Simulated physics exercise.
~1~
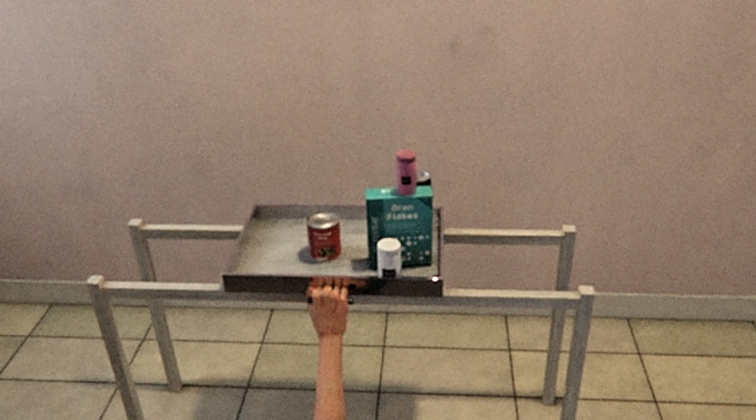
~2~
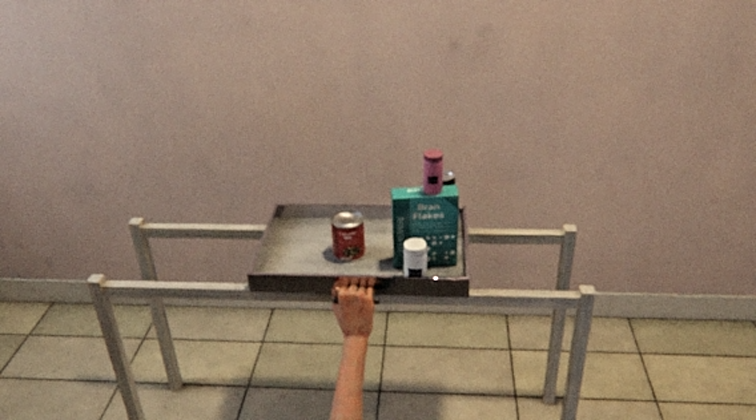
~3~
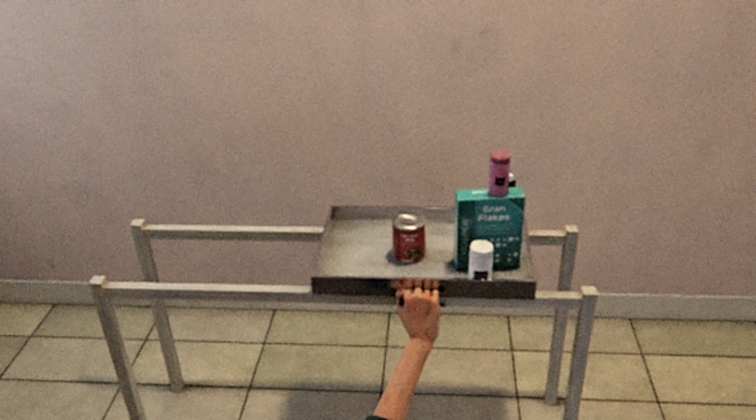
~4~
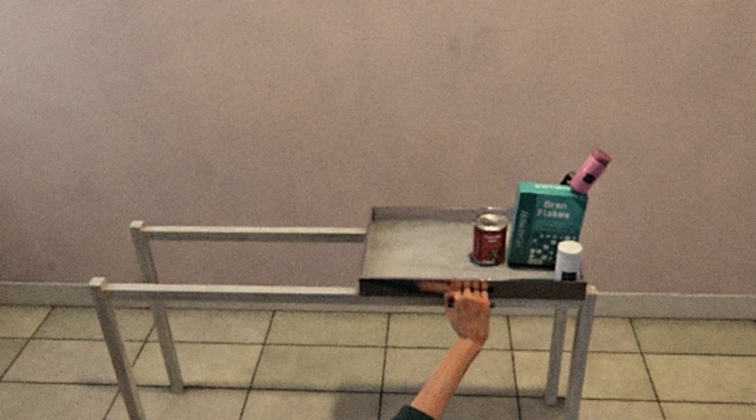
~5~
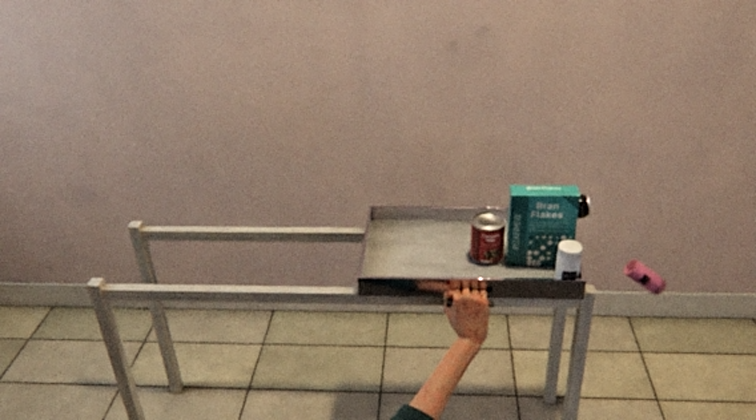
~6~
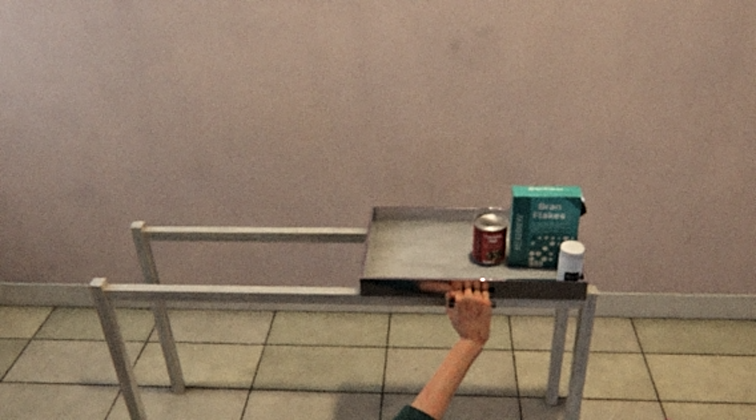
In a plain room with a tiled floor and a pinkish wall, a grey tray rests on a pale metal frame, seen from in front and slightly above. A red tin stands left of a turquoise Bran Flakes packet, with a white shaker before it and a pink shaker and mostly hidden black can behind. A hand gripping the front edge slides the tray right until it stops at the end. The pink shaker tips right, tumbles off and drops from view. The black can topples behind the packet and stays down, while the tin, packet and white shaker remain upright.
